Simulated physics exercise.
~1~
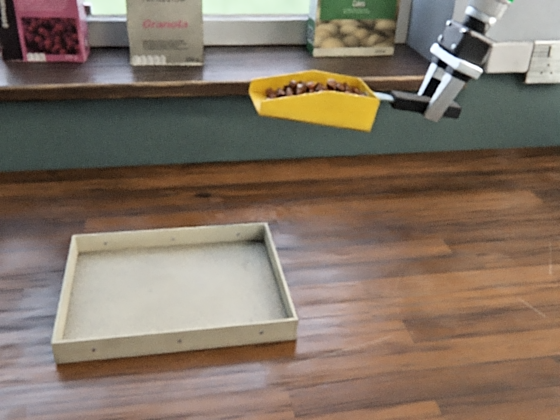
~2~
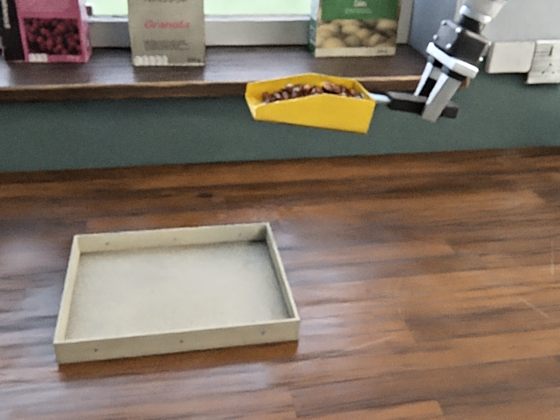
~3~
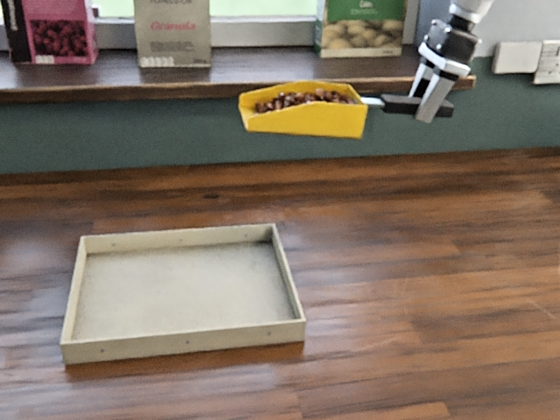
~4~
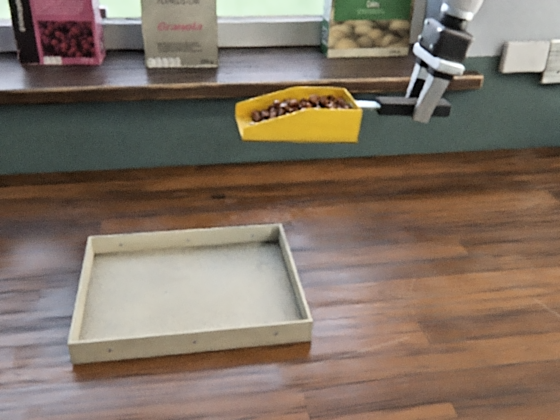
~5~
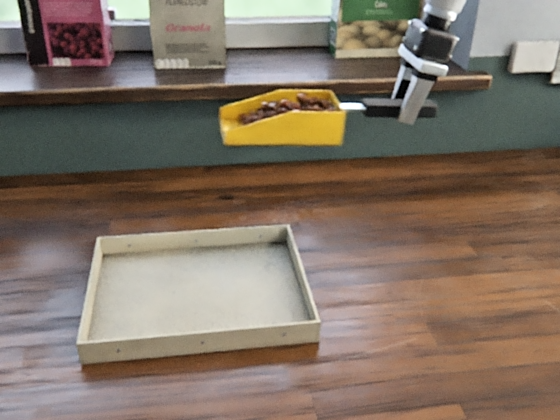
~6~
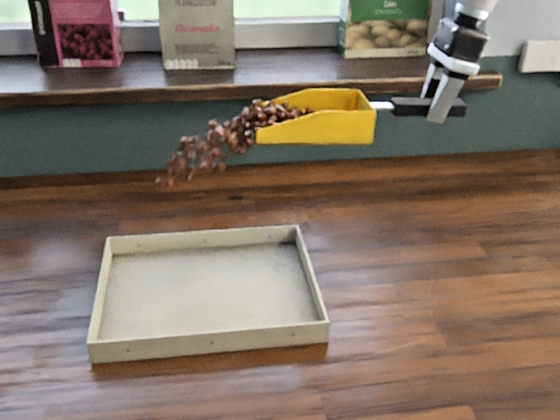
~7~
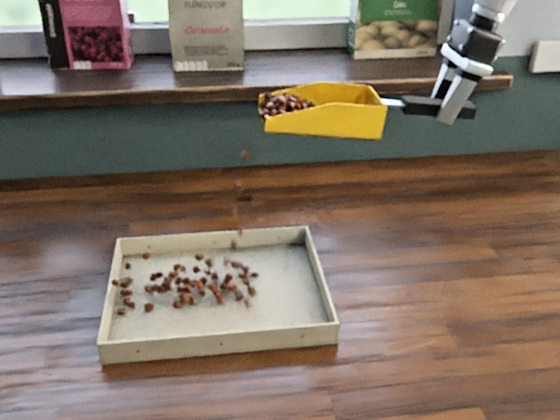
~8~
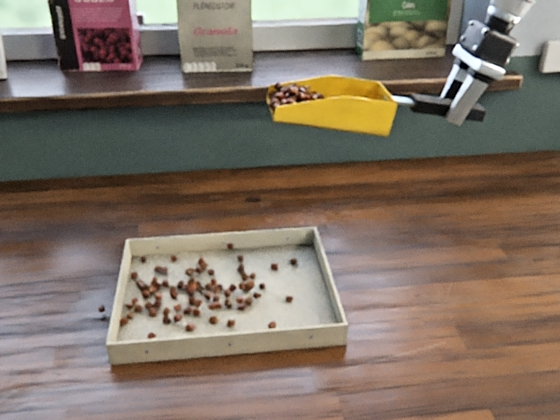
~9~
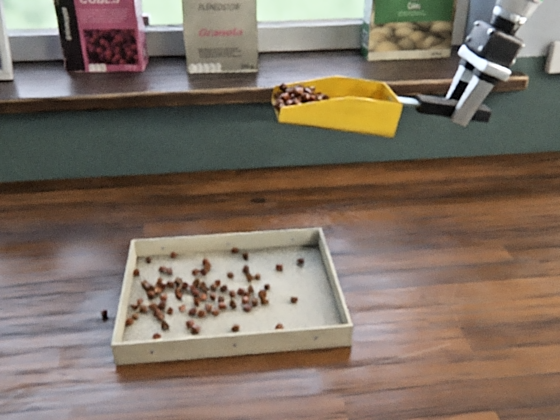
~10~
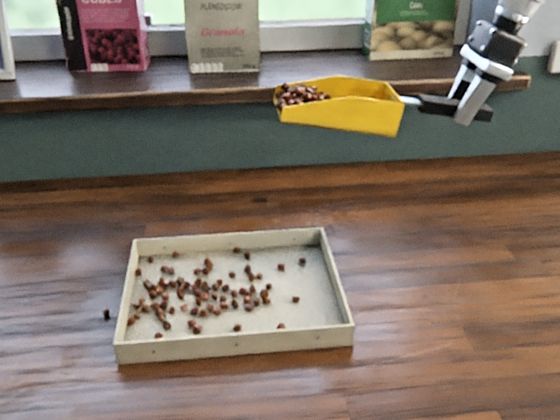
A robot arm at the upper right holds a yellow, open-fronted scoop of reddish-brown pellets above a dark wooden counter, seen from the front and slightly above. A shallow, pale rectangular tray lies below on the left, and pink, beige and green food packages stand on a windowsill behind. The scoop moves a little to the left, then jerks back to the right, and a stream of pellets flies out of its open front. They drop and scatter across the tray, while the scoop tips back slightly and stops. About half remain heaped in the scoop, and one lies outside the tray's left edge.
